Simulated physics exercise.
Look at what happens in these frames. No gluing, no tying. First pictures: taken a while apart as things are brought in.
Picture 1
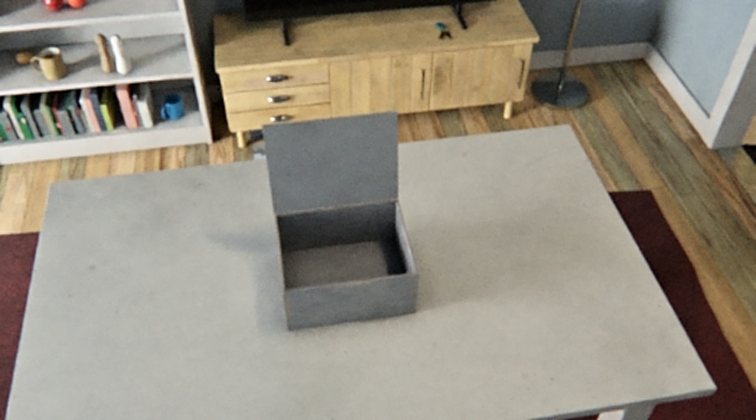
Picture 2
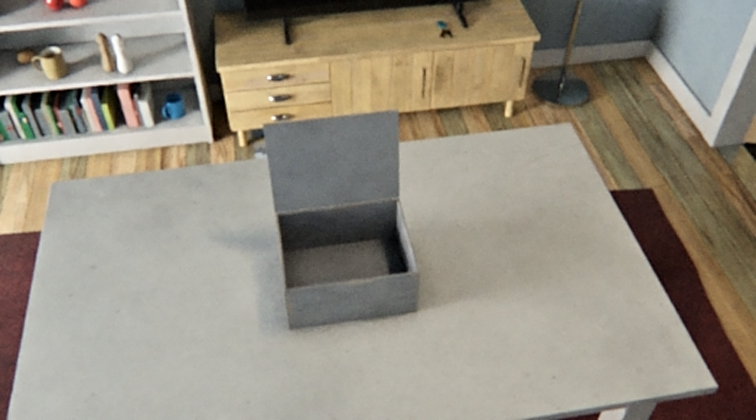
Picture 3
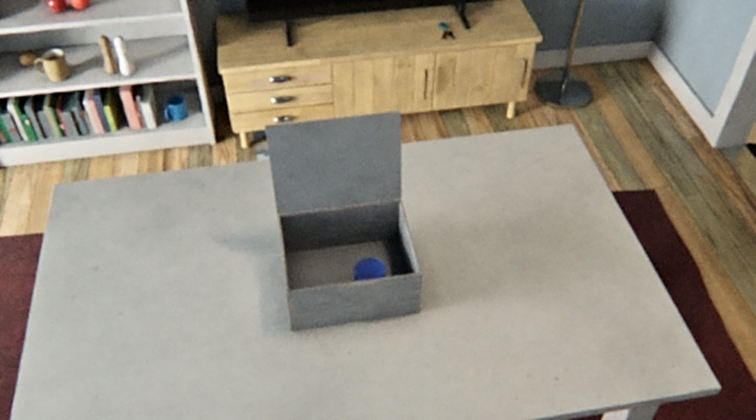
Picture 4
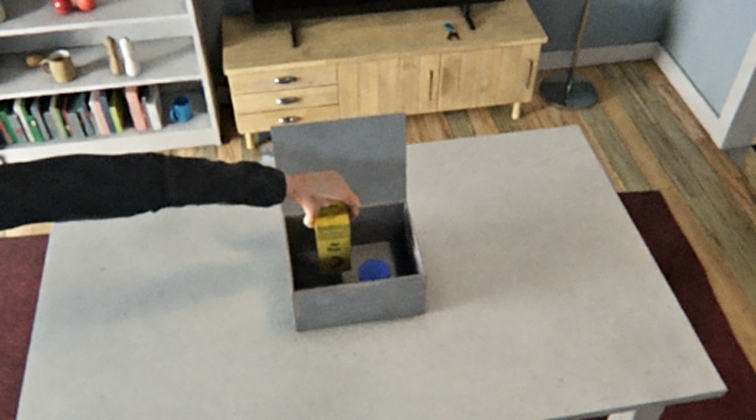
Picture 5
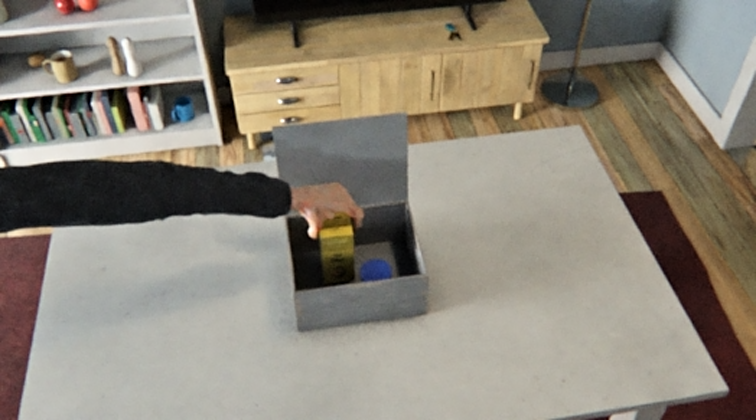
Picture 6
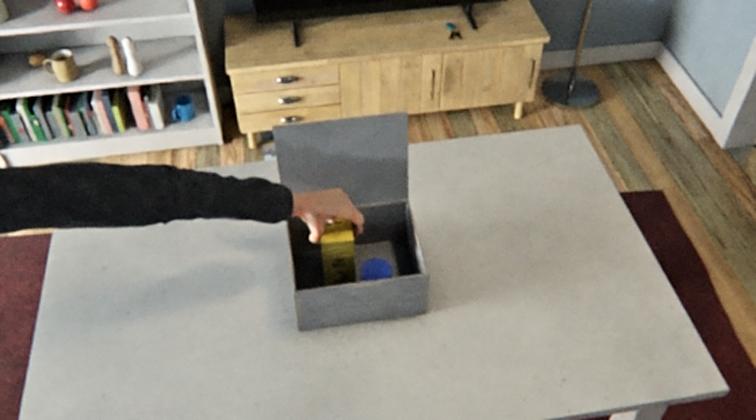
In this clip, an open grey box sits empty on a table, then a small blue object appears inside it. A dark-sleeved arm reaching from the left lowers a yellow carton into the box beside it, still gripping the carton.
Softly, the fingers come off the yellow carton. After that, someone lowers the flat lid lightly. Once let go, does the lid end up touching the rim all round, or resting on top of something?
The lid stays above the rim.
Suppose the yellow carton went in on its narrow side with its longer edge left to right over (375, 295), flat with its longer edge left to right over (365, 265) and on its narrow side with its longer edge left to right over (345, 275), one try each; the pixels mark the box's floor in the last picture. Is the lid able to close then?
The first time it is kept open, the next time it goes down completely, and the last time it goes down completely.
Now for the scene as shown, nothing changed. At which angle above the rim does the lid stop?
Some 35° above the rim.
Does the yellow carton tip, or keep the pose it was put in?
Observation: It keeps the set orientation.
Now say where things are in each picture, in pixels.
In the first frame, the last thing is not in view yet.
In the second frame, the last thing is not in view yet.
In the third frame, the last thing is not in view yet.
The fourth frame shows still above its spot; yellow carton (333, 236).
The fifth frame shows still above its spot; yellow carton (337, 246).
The sixth frame shows put in, still held; yellow carton (337, 251).
Then, 1.30 s later than the last frame, lid 81° above the rim.
Then, 1.60 s later than the last frame, lid 57° above the rim.
When it is over, lid 33° above the rim; both as before. End places, in pixels of the last picture, yellow carton near (337, 251).
